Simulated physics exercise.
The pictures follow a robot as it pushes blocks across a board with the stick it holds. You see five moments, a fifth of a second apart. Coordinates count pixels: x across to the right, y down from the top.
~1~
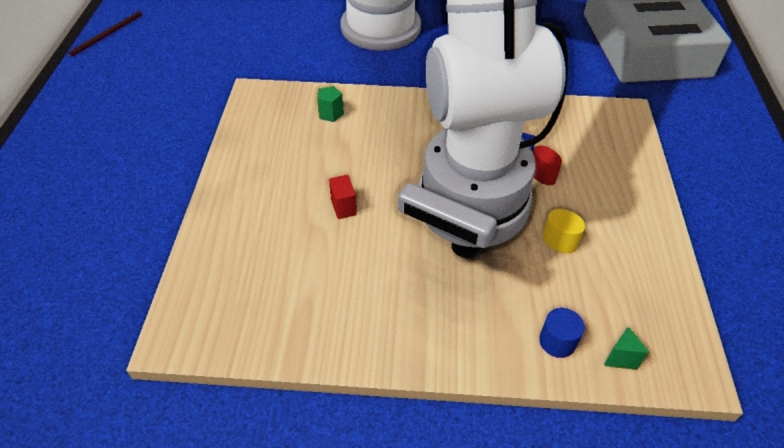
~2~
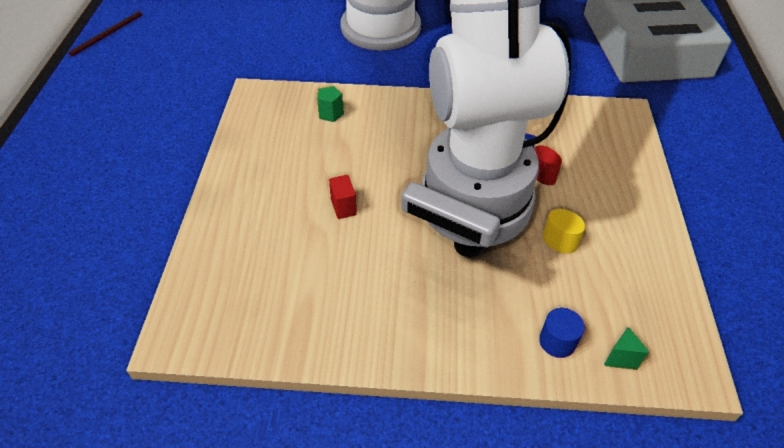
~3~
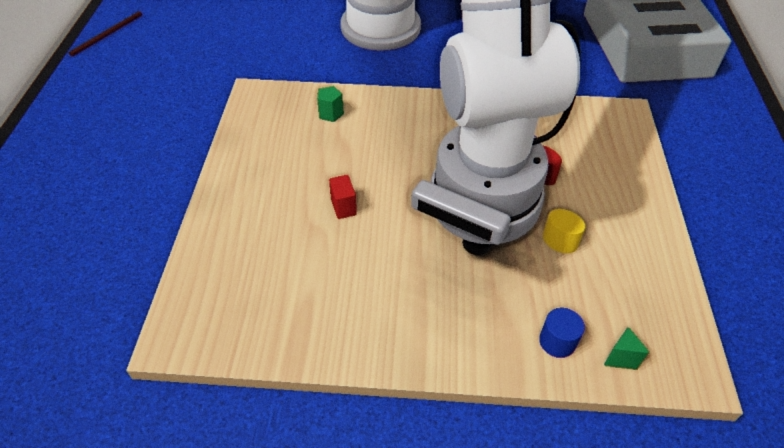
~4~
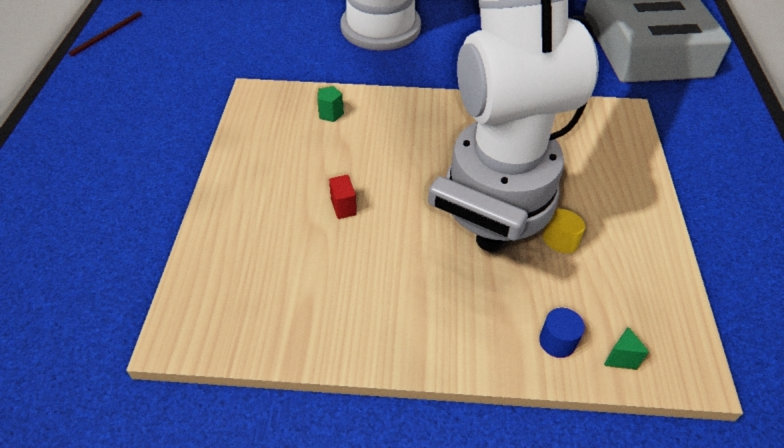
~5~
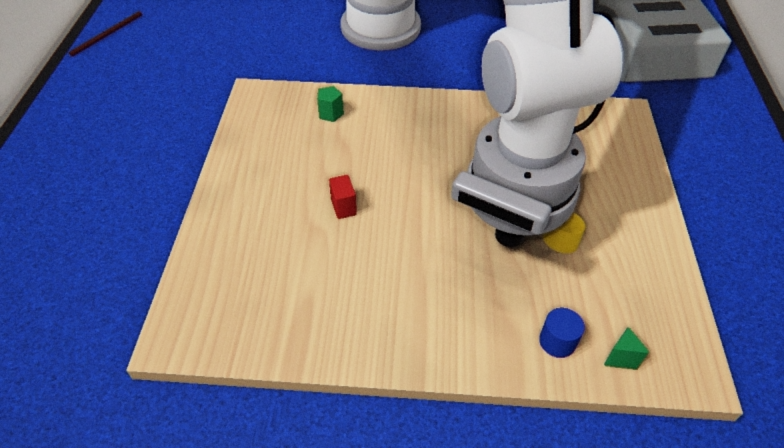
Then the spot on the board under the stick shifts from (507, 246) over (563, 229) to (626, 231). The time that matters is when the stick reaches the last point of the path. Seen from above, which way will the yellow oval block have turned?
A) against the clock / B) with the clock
The answer is B.
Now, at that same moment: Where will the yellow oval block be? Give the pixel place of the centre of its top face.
The yellow oval block ends near (626, 233).
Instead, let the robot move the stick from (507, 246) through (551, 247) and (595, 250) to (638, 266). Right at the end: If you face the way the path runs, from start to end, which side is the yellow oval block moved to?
So, looking from the first point of the path to the last, the yellow oval block moves leftwards.
What follows on the original path. One third of the way, stick at (547, 222); yellow oval block at (581, 221), turned 25° clockwise.
Two thirds of the way, stick at (588, 220); yellow oval block at (612, 229), turned 95° clockwise.
At the end, stick at (630, 222); red oval block still; yellow oval block at (626, 233), turned 145° clockwise.
